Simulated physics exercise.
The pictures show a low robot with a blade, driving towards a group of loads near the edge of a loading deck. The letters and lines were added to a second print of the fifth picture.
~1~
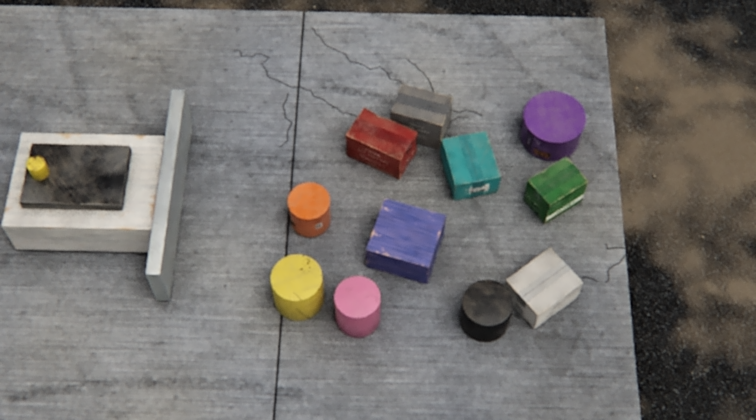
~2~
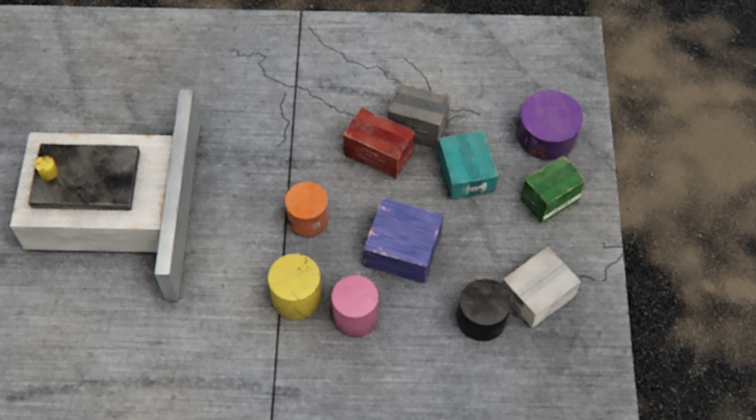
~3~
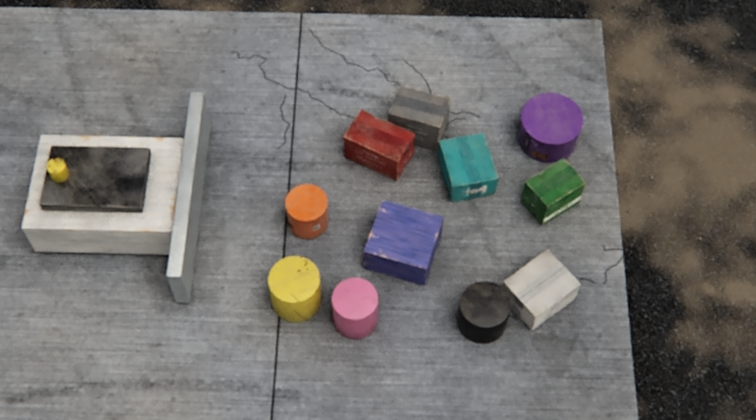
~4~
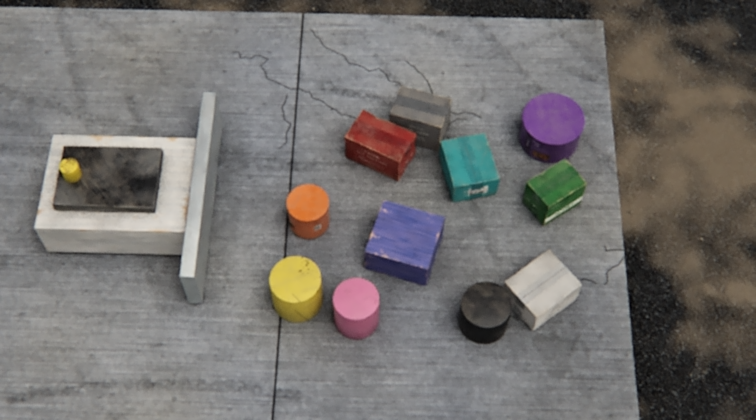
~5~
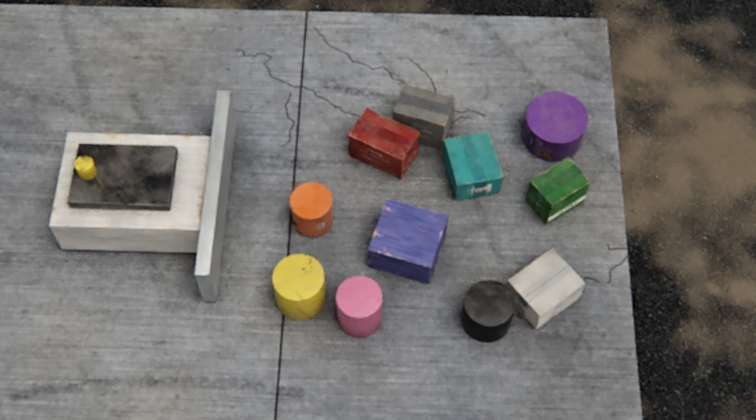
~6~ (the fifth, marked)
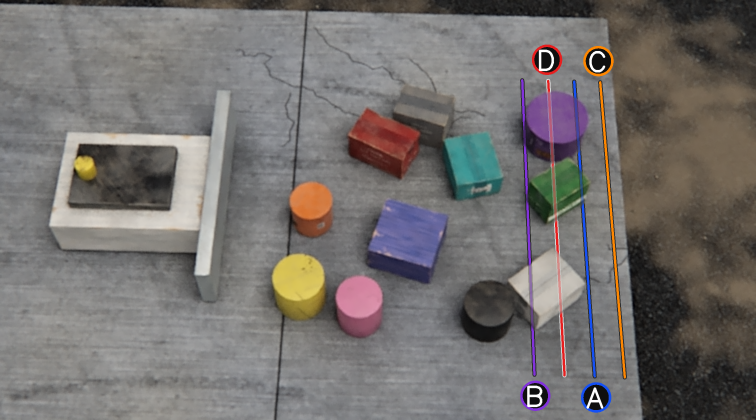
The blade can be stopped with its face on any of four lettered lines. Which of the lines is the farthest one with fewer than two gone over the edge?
B is the last line within the limit.
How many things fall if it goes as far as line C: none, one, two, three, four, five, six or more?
Six or more.
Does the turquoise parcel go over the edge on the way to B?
No.
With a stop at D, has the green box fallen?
By then, yes.
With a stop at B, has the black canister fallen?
No.
On the copy, A at (584, 218); B at (528, 217); C at (612, 219); D at (556, 217).
On B. First, robot (244, 179); pink canister (389, 316); yellow canister (355, 286).
Then, robot (358, 182); turquoise parcel (521, 172); black canister (506, 320).
Finally, robot (446, 184); purple pail (619, 129); green box (616, 208); none fallen.
By contrast, A drops five; C drops eight; D drops three.
